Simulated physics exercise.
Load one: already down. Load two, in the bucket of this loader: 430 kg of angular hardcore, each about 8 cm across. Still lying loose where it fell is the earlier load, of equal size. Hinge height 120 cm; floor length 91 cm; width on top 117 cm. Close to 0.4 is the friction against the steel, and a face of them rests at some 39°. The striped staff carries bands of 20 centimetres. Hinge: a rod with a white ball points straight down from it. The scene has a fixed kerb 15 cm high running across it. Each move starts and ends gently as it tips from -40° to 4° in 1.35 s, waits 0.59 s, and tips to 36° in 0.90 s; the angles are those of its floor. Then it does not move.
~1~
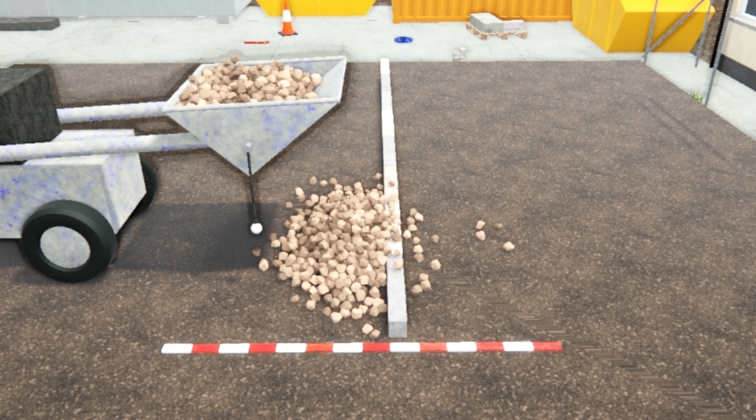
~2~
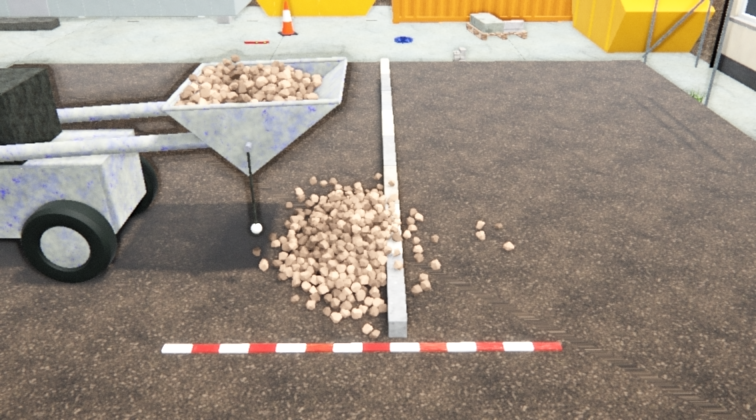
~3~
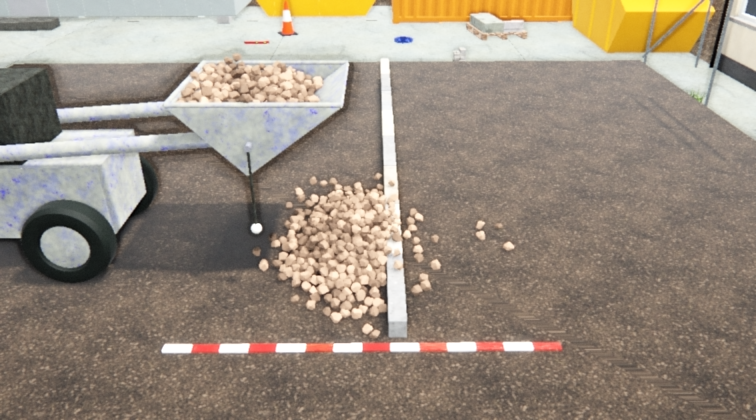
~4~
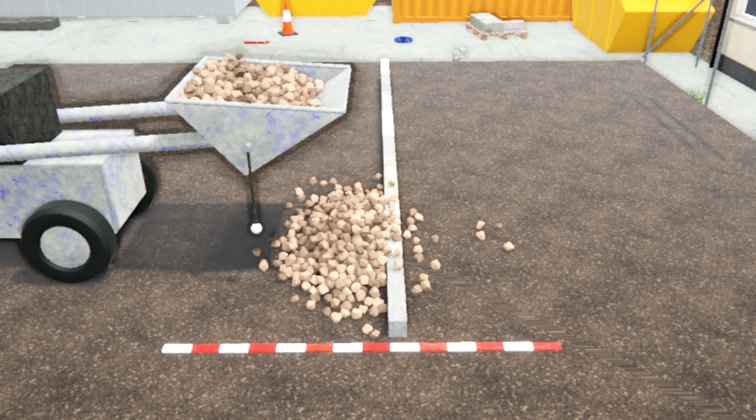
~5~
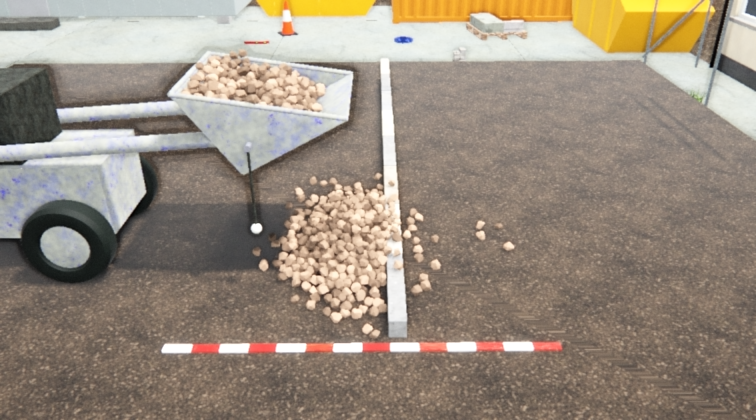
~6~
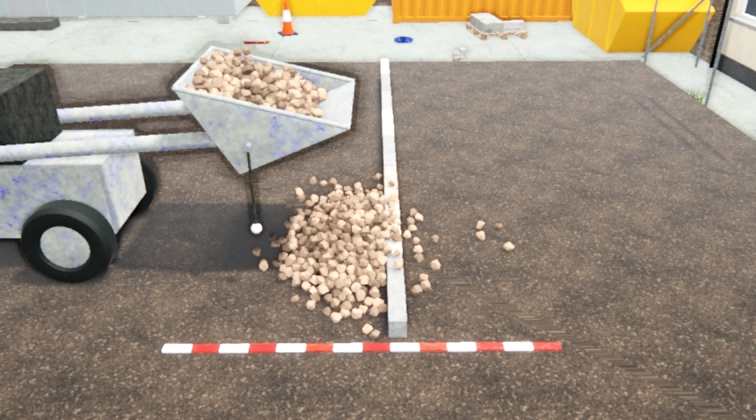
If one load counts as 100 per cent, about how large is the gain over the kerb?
Around 28 per cent.
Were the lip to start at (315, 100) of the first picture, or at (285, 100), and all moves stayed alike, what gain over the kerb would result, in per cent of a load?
Roughly 10 and 0 percent, in that order.
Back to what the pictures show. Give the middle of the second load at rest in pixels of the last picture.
Around (368, 220).
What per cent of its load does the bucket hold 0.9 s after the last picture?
Close to 100 in a hundred.
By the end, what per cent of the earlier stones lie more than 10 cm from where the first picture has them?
Close to 5 in a hundred of them.
Then, 0.4 s after the last picture the floor is at -3°; in per cent of one load, 100 in the bucket, 97 on this side of the kerb, 3 over the kerb; the foremost stones are at (461, 241).
Then, 0.9 s after the last picture the floor is at 4°; in per cent of one load, 100 in the bucket, 97 on this side of the kerb, 3 over the kerb; the foremost stones are at (461, 241).
Then, 2.7 s after the last picture the floor is at 36°; in per cent of one load, 26 in the bucket, 165 on this side of the kerb, 8 over the kerb; the foremost stones are at (466, 234).
Then, 5.4 s after the last picture the floor is at 36°; in per cent of one load, 0 in the bucket, 169 on this side of the kerb, 31 over the kerb; the foremost stones are at (504, 231). Net gain over the kerb, 28.
